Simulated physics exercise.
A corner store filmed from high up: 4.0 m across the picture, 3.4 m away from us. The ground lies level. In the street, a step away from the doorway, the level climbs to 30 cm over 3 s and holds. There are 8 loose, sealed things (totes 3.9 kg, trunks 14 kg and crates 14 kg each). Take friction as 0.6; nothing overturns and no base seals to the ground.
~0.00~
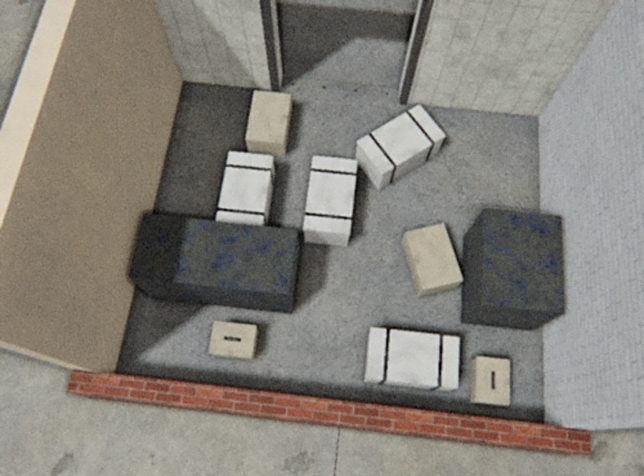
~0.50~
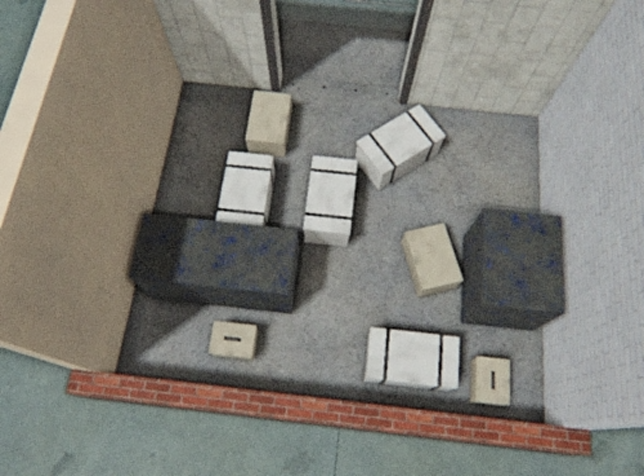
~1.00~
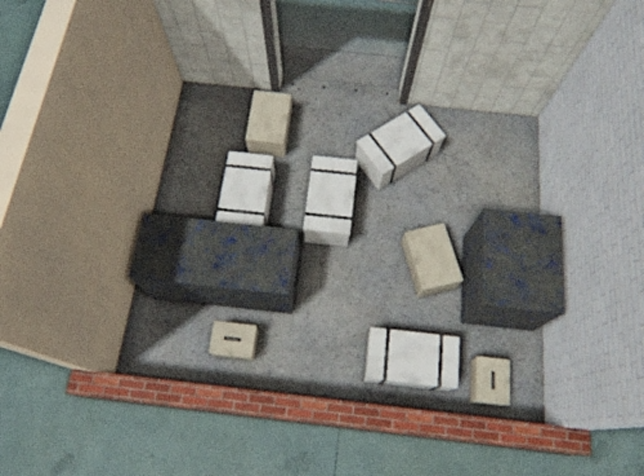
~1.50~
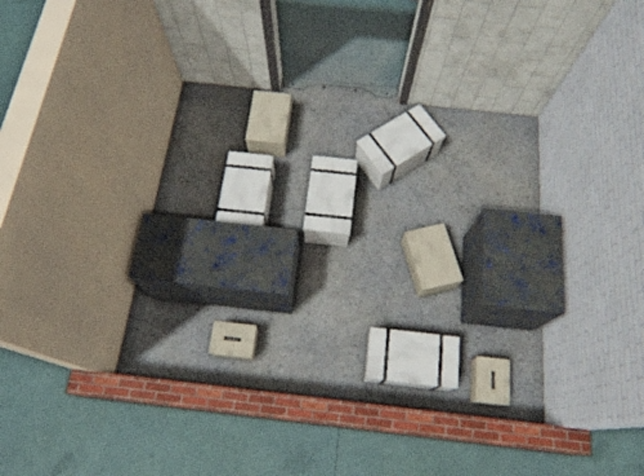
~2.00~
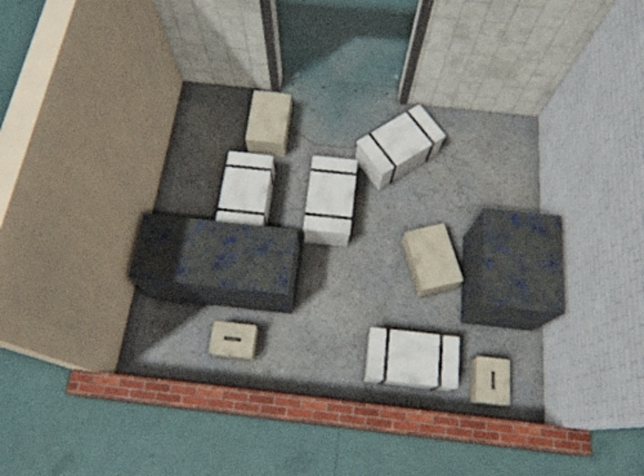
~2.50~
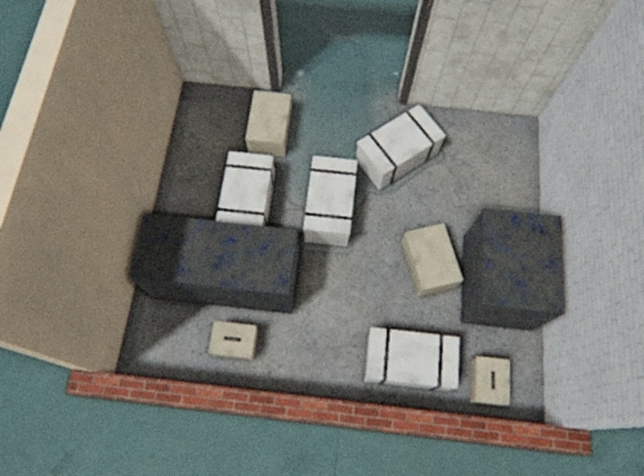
Teal water spreading over the ground outside a walled store, then creeping through the doorway among boxes and blocks that stay still.
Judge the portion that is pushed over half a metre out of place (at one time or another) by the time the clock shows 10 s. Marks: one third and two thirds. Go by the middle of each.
Share: Two thirds or more.
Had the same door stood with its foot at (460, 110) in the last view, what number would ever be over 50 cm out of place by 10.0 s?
In that case 7 of them.
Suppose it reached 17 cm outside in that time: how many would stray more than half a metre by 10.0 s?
In that case 6 of them.
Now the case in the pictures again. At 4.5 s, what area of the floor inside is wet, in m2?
Some 9.5 m2.
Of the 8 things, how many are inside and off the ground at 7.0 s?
I count 7.
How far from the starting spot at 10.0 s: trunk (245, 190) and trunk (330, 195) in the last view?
In turn: 50 cm, 150 cm.
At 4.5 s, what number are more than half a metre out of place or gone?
I count 3.
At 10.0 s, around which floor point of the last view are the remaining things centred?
Around (353, 281).
After 3.5 s 2 of 8 are over 50 cm from their spots; 0 afloat.
After 4.5 s 3 of 8 are over 50 cm from their spots; 2 afloat.
After 7.0 s 6 of 8 are over 50 cm from their spots; 7 afloat.
After 10.0 s 6 of 8 are over 50 cm from their spots, and 7 have been at some point; 8 afloat.
